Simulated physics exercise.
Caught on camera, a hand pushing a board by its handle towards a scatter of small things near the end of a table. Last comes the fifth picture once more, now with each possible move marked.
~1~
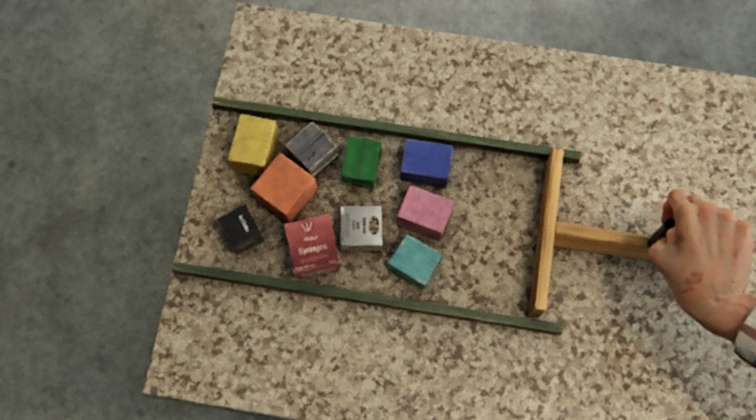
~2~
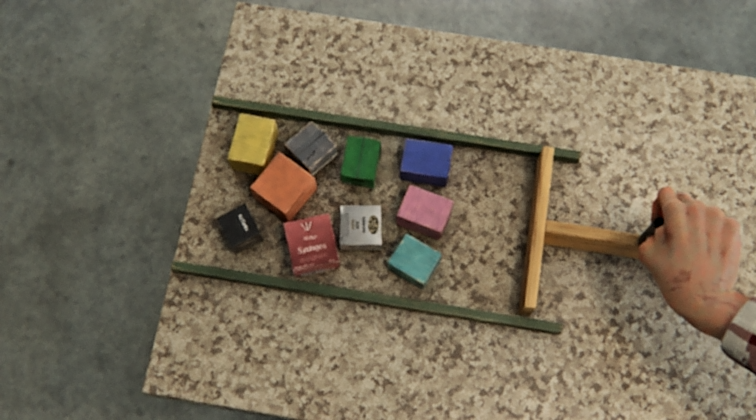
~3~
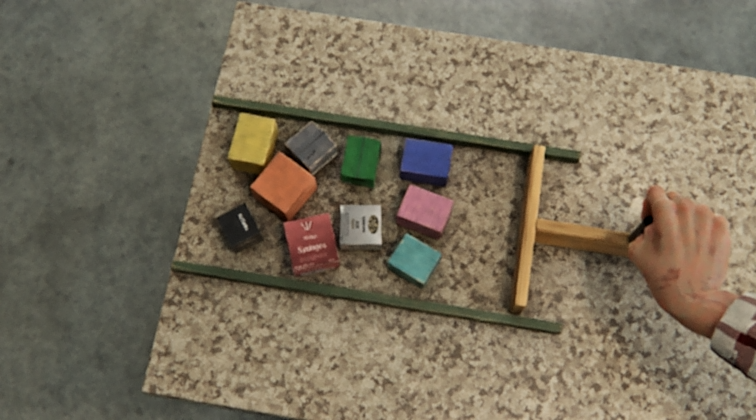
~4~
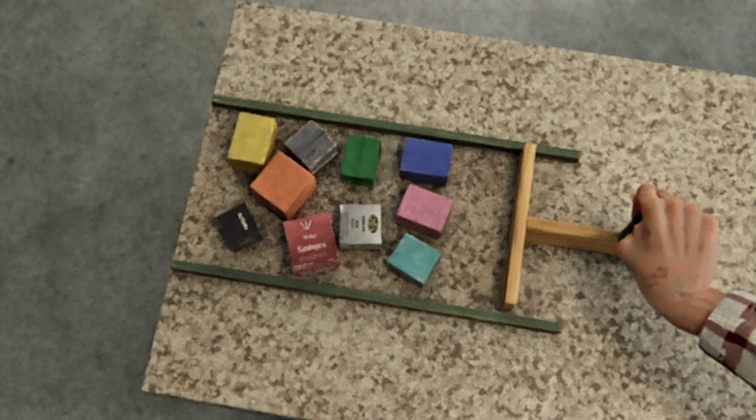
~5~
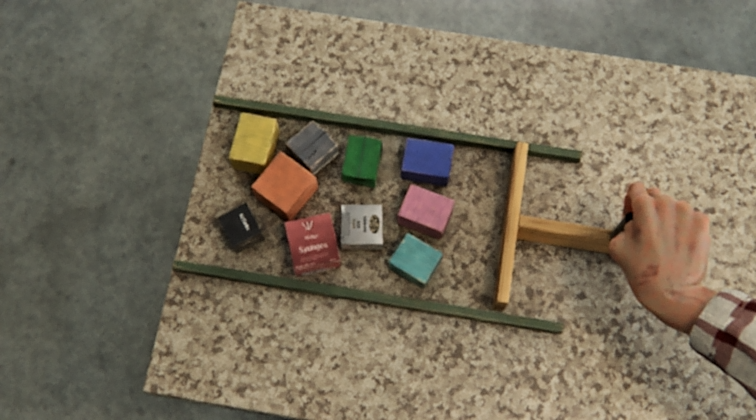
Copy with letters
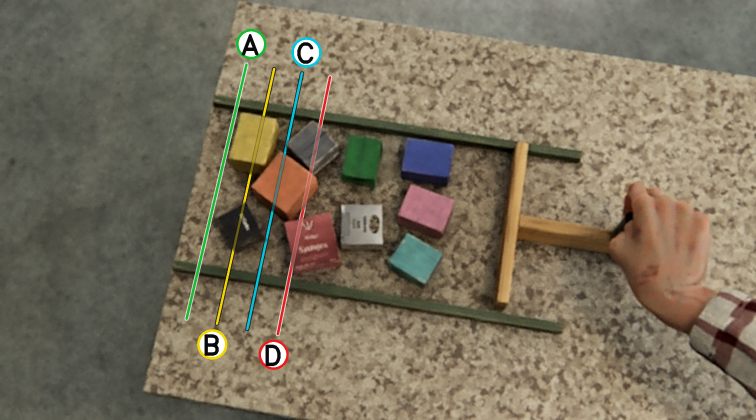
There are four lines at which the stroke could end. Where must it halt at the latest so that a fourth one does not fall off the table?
D is the last line within the limit.
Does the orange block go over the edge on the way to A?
Yes.
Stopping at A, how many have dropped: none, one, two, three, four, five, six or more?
In all, six or more.
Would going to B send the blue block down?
By then, no.
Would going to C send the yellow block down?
Yes.
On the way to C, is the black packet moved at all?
Yes.
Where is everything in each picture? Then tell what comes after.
The first frame shows orange block (285, 189); blue block (426, 164); turquoise block (415, 263).
The second frame shows board (540, 225); black packet (240, 229).
The third frame shows board (531, 223); red box (312, 245).
The fourth frame shows board (521, 221); grey box (311, 149).
The fifth frame shows board (513, 220); white packet (362, 227); orange block (285, 187); blue block (427, 163).
On the marked copy, A at (218, 186); B at (247, 191); C at (276, 195); D at (305, 200).
Taking D. A third of the way, board (438, 208); blue block (415, 161); turquoise block (401, 262).
Two thirds of the way, board (362, 196); black packet (203, 227); yellow block (232, 135).
When it is over, board (307, 187); yellow block over the edge; black packet over the edge; two fallen.
As for the rest, A drops seven; B drops seven; C drops five.
